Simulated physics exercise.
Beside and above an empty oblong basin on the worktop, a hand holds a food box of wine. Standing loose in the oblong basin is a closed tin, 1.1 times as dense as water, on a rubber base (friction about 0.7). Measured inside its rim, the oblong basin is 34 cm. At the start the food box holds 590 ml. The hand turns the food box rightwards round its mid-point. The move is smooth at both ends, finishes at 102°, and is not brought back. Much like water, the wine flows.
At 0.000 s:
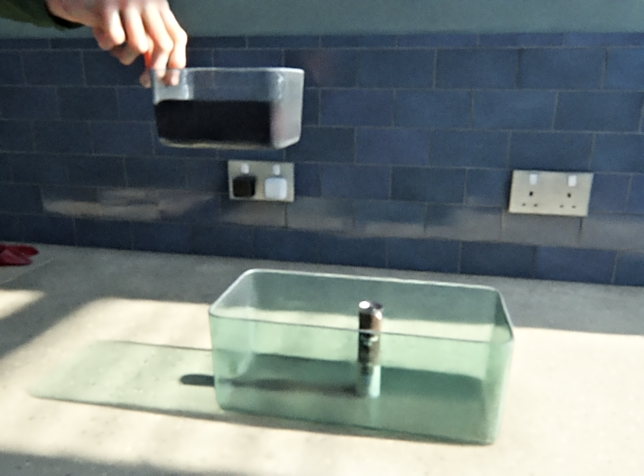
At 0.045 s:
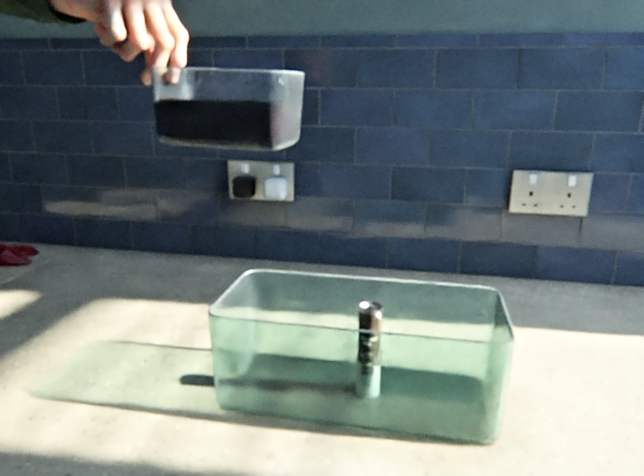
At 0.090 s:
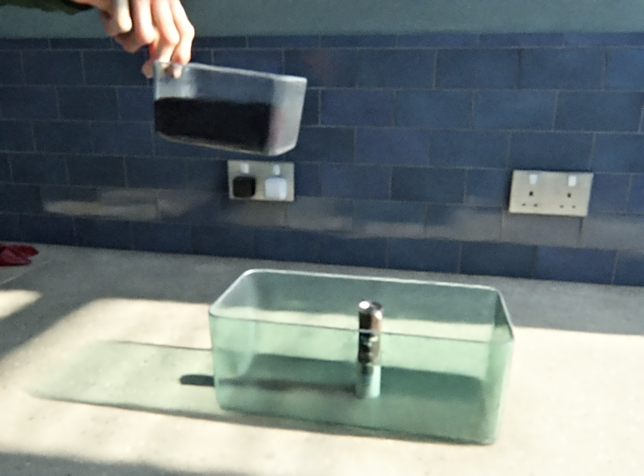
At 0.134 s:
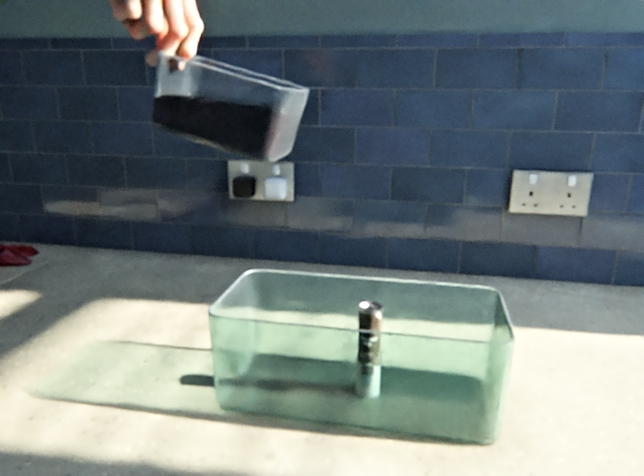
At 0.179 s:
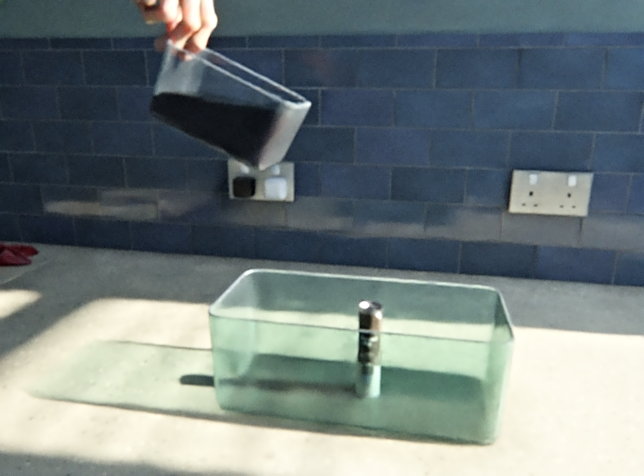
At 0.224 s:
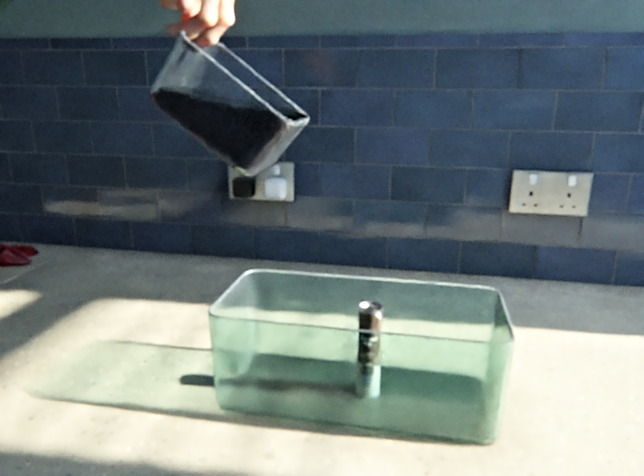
On a worktop before blue wall tiles, a hand holds a clear box of dark liquid above and left of the middle of an empty oblong basin with a small tin standing in it. The hand tilts the box rightwards, slowly then further, until it slants steeply, the liquid shifting towards its lower right end.
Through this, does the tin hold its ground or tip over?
The tin tips over.
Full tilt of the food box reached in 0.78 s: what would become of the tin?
Then the tin does not tip.
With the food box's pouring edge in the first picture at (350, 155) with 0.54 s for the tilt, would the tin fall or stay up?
Then the tin remains standing.
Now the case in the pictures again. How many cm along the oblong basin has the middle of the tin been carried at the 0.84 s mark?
Measured centre to centre, about 3 cm.
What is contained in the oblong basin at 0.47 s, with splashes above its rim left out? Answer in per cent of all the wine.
I'd estimate some 10 percent of the liquid.
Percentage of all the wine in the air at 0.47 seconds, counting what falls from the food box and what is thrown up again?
I'd say close to 68 per cent.
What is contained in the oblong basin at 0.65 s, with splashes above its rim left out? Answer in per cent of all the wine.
Looks like about 84 % of the whole amount.
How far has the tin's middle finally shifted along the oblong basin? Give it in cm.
9.0 cm.
After 0.47 s the tilt is 98° and 22 per cent is still to pour; the tin stands where it began.
After 0.65 s the tilt is 102° and 5 per cent is still to pour; the tin stands 1 cm from where it began.
After 0.84 s the tilt is 102° and 1 per cent is still to pour; the tin leans 15°.
After 1.04 s the tilt is 102° and 0 per cent is still to pour; the tin leans 44°.
In the end the tin lies on its side.
